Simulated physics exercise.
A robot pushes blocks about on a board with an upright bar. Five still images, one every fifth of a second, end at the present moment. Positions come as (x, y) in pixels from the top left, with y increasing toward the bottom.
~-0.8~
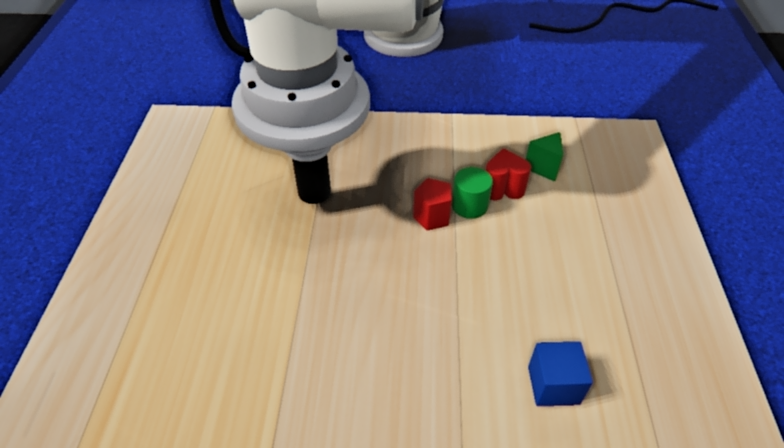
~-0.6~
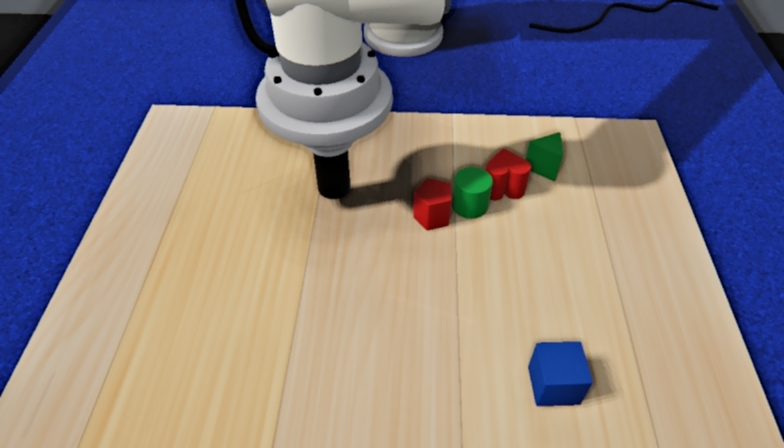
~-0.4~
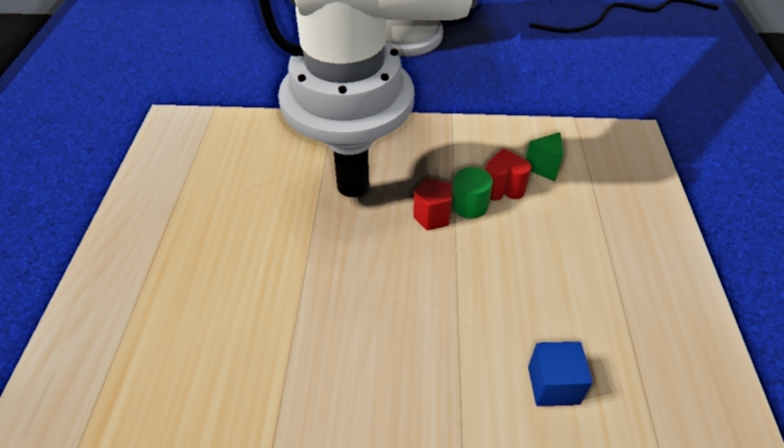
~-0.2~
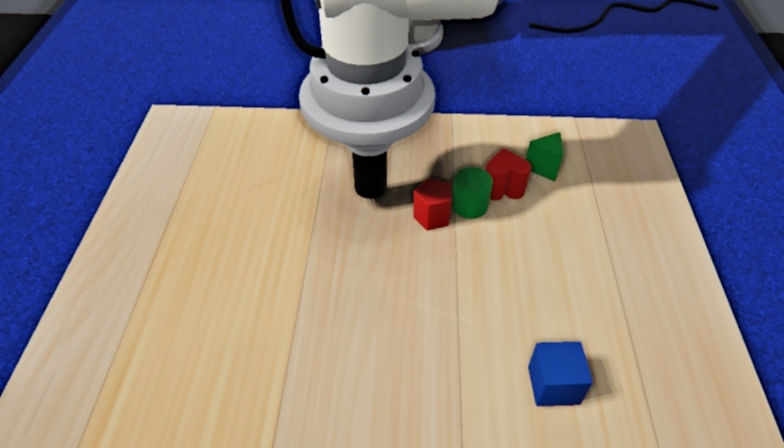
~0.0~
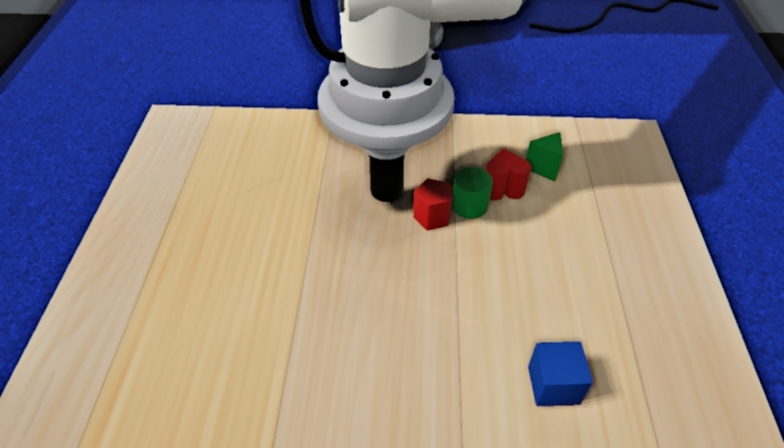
A robot arm slides its black bar right toward a row of red and green blocks.
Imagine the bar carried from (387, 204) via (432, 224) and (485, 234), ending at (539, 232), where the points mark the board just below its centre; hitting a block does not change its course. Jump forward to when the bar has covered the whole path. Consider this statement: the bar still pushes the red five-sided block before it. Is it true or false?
True - the claim holds.
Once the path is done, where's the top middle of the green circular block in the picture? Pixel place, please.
Somewhere near (497, 179).
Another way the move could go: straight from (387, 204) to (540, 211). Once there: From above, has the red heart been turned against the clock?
It seems so.
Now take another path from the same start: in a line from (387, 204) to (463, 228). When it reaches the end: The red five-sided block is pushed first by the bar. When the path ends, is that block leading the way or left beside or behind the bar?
My prediction: In front.
The first path, step by step. One third of the way, bar at (434, 211); red five-sided block at (470, 201), turned 30° anticlockwise; green circular block at (489, 179); red heart at (514, 159).
Two thirds of the way, bar at (488, 221); red five-sided block at (526, 211), turned 30° anticlockwise; green circular block at (497, 179); red heart at (514, 157).
At the end, bar at (542, 219); red five-sided block at (582, 215); green circular block at (497, 179); red heart at (514, 157); green triangular block unmoved.
